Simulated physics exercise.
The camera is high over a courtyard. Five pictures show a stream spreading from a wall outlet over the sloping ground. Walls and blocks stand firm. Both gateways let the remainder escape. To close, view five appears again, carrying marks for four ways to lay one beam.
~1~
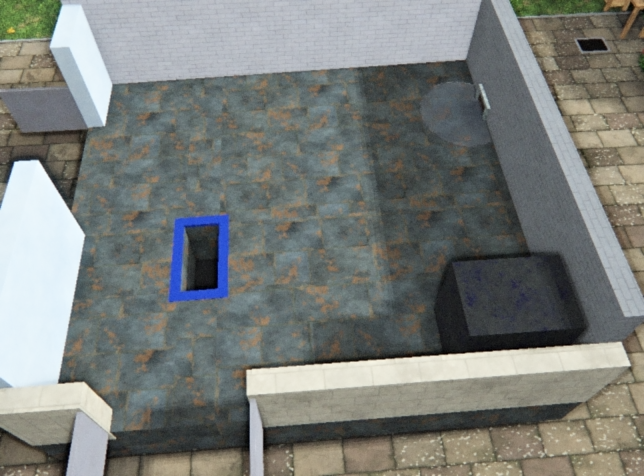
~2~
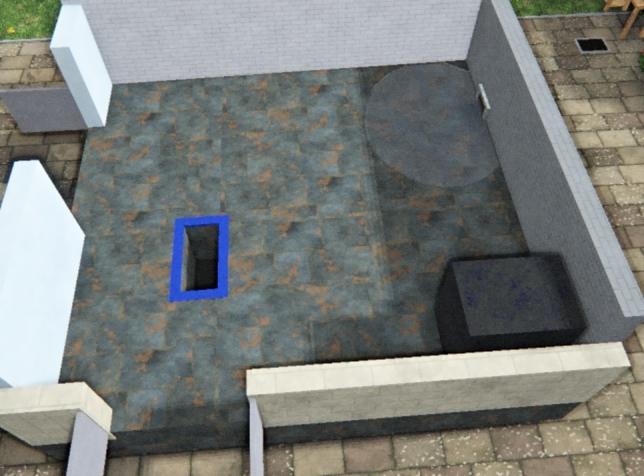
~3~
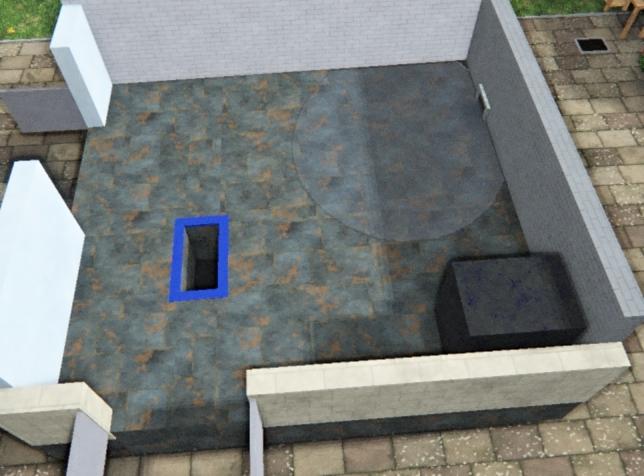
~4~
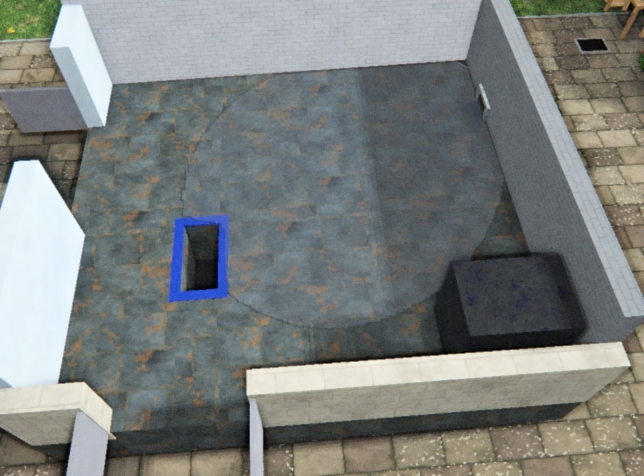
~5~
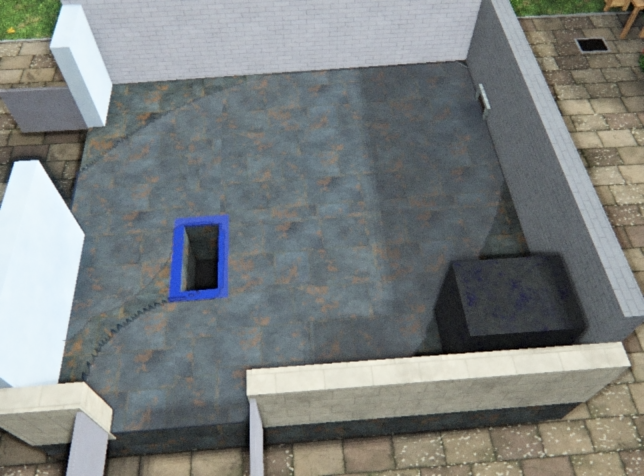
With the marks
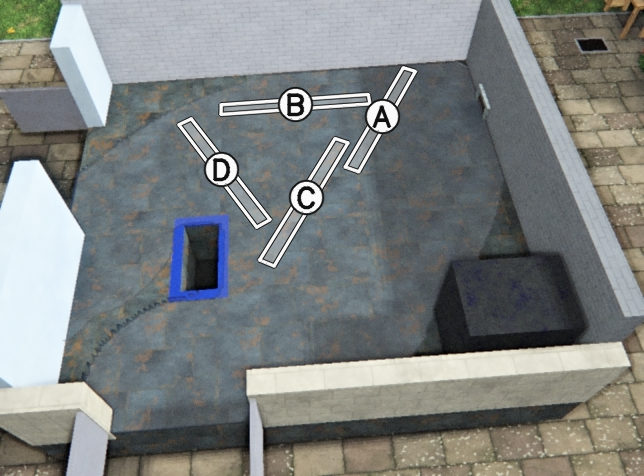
A sheet of water spreads across the dark, rust-flecked tiles of a walled courtyard, seen from high above by a still camera. A blue-rimmed rectangular pit sits left of centre, a black block stands at lower right, and pale gates stand open at left and bottom. From a small outlet on the right wall, the water widens leftward in a rounded sheet, reaches the pit and passes beyond it.
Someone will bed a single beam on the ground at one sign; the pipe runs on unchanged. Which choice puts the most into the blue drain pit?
Take B.
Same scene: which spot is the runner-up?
It is A.
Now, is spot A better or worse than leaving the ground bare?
It is worse.
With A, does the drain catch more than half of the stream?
No, it does not.
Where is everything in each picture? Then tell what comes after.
Outfall at (484, 103); blue drain pit at (200, 256); open gate at (184, 404); open gate at (95, 177); water covers 3 % of the ground and shows as far out as (427, 109); blue drain pit still dry.
Water covers 12 % of the ground and shows as far out as (413, 178); blue drain pit still dry.
Water covers 27 % of the ground and shows as far out as (309, 182); blue drain pit still dry.
Water covers 51 % of the ground and shows as far out as (232, 279); blue drain pit taking water.
Water covers 76 % of the ground and shows as far out as (74, 295); blue drain pit taking water.
On the marked copy, A from (351, 169) to (409, 69); B from (221, 109) to (369, 99); C from (266, 263) to (341, 140); D from (185, 121) to (263, 223).
If A is chosen, about 20 % of the stream runs into the blue drain pit, about 80 % out by the gates.
If B is chosen, about 29 % of the stream runs into the blue drain pit, about 70 % out by the gates.
If C is chosen, about 13 % of the stream runs into the blue drain pit, about 87 % out by the gates.
If D is chosen, about 11 % of the stream runs into the blue drain pit, about 89 % out by the gates.
